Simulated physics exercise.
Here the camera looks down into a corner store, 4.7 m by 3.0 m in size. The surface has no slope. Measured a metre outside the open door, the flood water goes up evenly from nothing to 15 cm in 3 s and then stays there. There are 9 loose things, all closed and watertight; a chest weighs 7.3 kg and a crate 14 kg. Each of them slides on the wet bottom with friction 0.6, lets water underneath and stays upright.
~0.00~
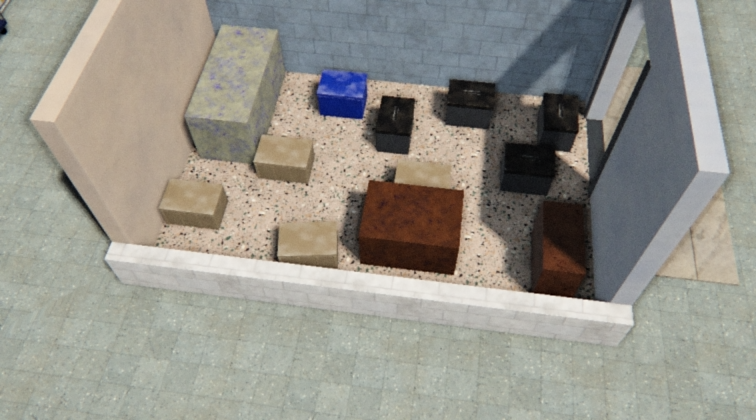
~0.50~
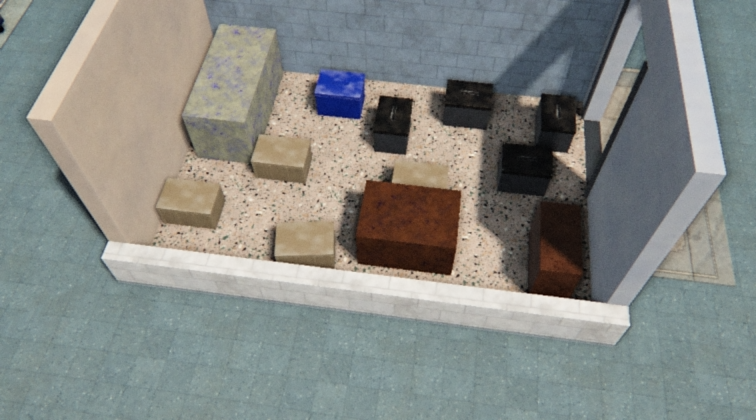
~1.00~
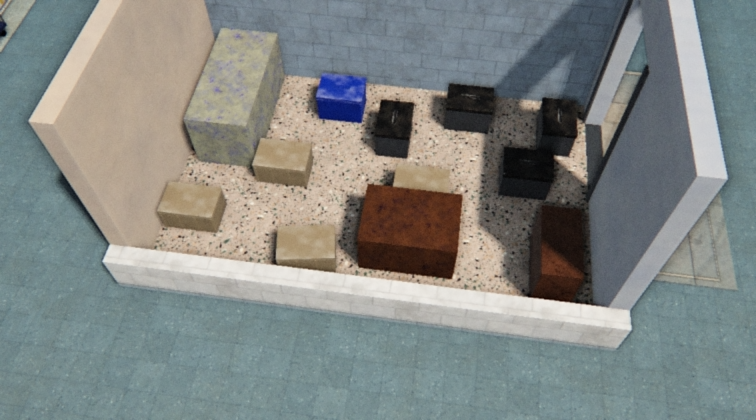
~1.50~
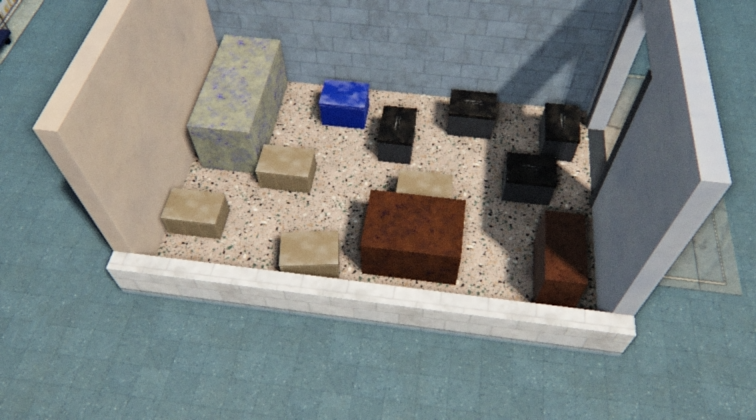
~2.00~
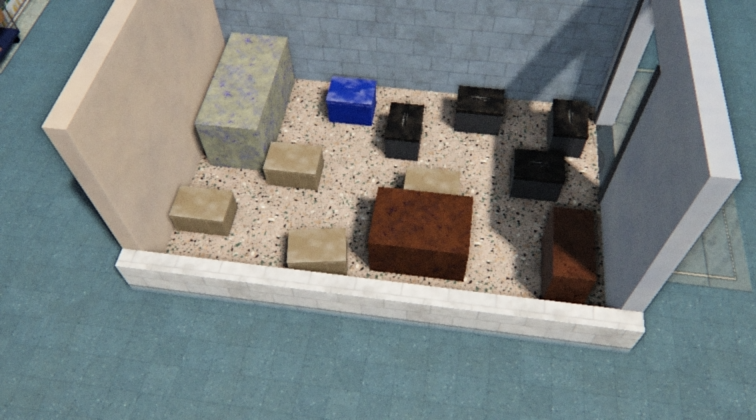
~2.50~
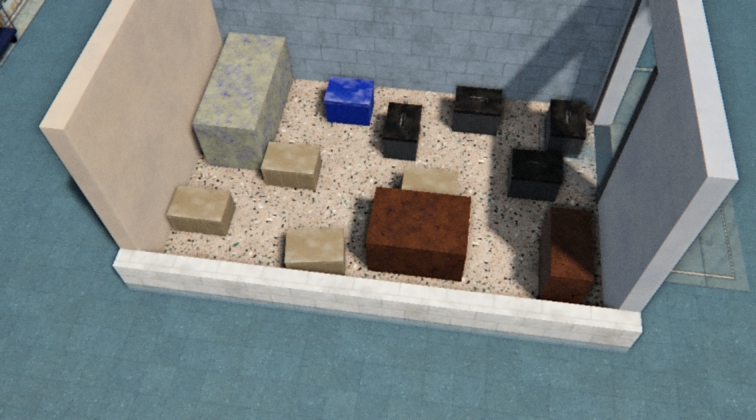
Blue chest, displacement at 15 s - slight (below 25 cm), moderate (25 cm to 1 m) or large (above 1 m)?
Large.
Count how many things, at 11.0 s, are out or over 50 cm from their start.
By my tally, 6.
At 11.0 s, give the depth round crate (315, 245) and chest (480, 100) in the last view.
I'd put it at 9 cm and 8 cm respectively.
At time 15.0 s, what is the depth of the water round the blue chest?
Close to 11 centimetres.
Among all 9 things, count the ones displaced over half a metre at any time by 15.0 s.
That adds up to 7.
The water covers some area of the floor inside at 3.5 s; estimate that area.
I'd put it close to 2.0 m2.
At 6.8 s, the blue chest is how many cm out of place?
By that time, close to 60 cm.
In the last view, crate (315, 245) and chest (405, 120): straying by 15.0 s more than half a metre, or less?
Result, in order: Lower / higher.
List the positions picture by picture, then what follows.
The blue chest at (342, 83), on the bottom; 0.0 m2 under water; 0 of 9 have shifted, in the first frame.
The blue chest at (340, 83) rests on the ground; 0.0 m2 under water; 0 of 9 have shifted, in the second frame.
The blue chest at (341, 87), on the bottom; 0.0 m2 under water; 0 of 9 have shifted, in the third frame.
The blue chest at (344, 93) rests on the ground; 0.0 m2 under water; 0 of 9 have shifted, in the fourth frame.
The blue chest at (351, 90) rests on the ground; water covers 0.0 m2; 0 of 9 have shifted, in the fifth frame.
The blue chest at (349, 90) rests on the ground; 0.3 m2 under water; 0 of 9 have shifted, in the sixth frame.
After 3.5 s the blue chest is near (349, 90), 0.0 m from its start, aground; 0 afloat.
After 6.8 s the blue chest is near (303, 85), 0.6 m from its start, afloat; 4 afloat.
After 11.0 s the blue chest is near (294, 134), 1.0 m from its start, afloat; 9 afloat.
After 15.0 s the blue chest is near (307, 213), 1.9 m from its start, afloat; 9 afloat.
